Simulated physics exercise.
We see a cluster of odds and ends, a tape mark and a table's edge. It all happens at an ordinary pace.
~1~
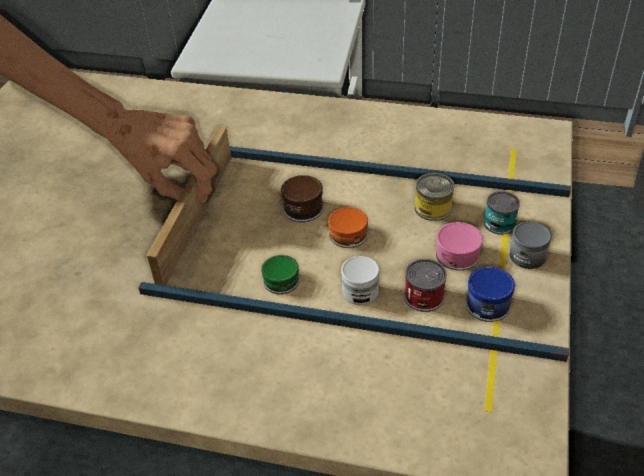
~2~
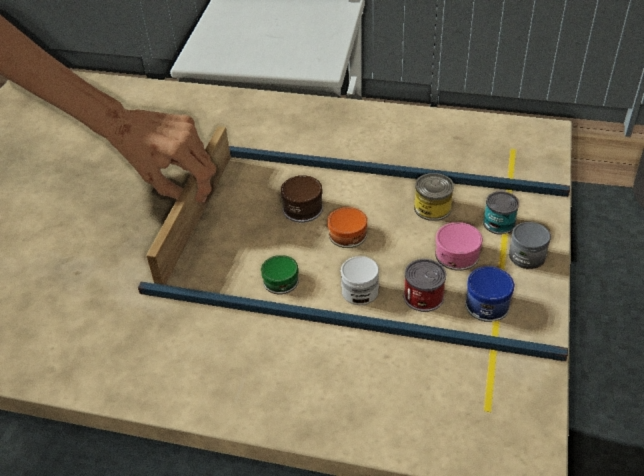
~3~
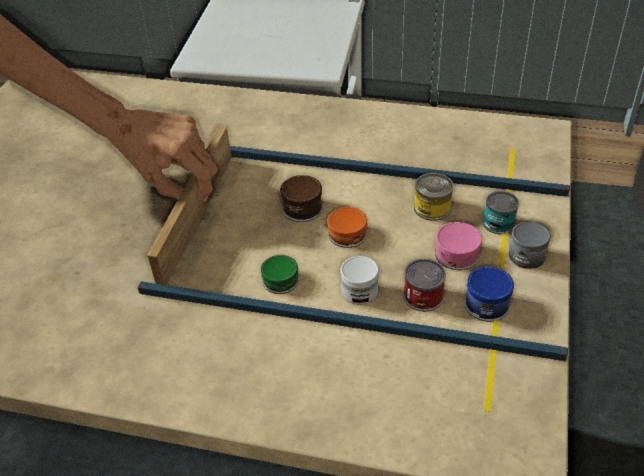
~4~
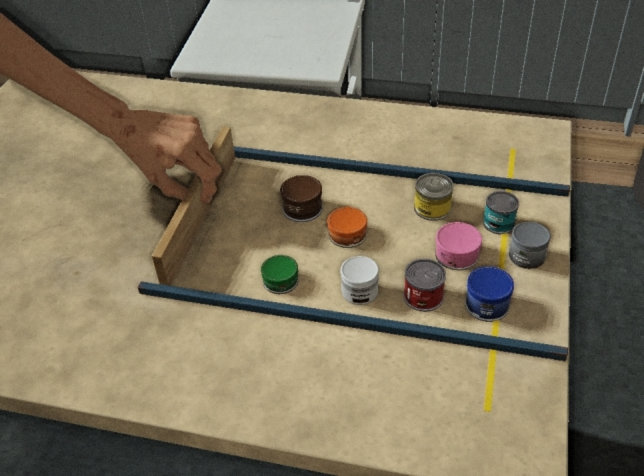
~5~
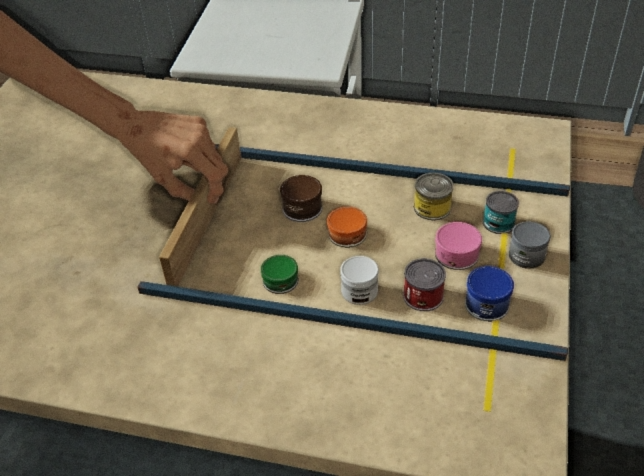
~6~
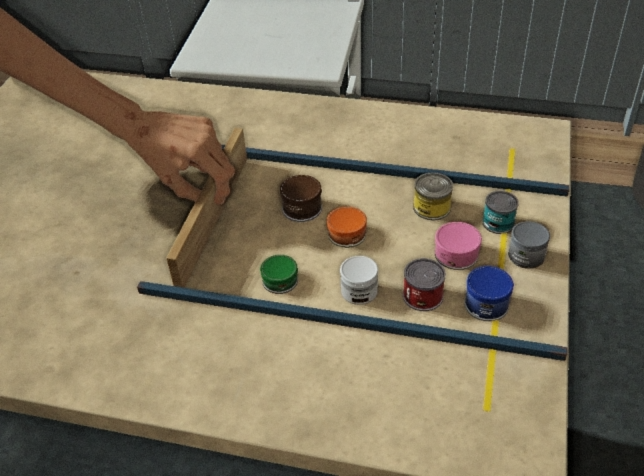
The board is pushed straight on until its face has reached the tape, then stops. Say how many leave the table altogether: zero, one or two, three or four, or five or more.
It ends with a lone piece or a pair gone from the top.
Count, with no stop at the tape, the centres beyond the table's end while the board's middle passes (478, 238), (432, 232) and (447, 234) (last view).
First 1, next 0, last 0.
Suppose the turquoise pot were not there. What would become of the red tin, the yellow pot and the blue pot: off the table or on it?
The red tin stays on, the yellow pot survives, the blue pot does not fall.
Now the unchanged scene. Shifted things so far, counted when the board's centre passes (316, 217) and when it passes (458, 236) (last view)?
First position 3; second position 10.
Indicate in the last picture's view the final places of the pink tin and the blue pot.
You'll find the pink tin at roughly (568, 260) and the blue pot at roughly (564, 293).
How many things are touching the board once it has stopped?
Number in contact with it: 5.
A little later, none off yet; grey tub at rest near (529, 245); turquoise pot at rest near (500, 212); blue pot at rest near (488, 294).
Next, none off yet; grey tub at rest near (529, 245); turquoise pot at rest near (500, 212); blue pot shifted a little near (503, 295).
Later still, none off yet; grey tub shifted about its own width near (560, 246); turquoise pot shifted a little near (517, 212); blue pot shifted about its own width near (553, 292).
When it is over, the number that fall off is one or two; down, grey tub.
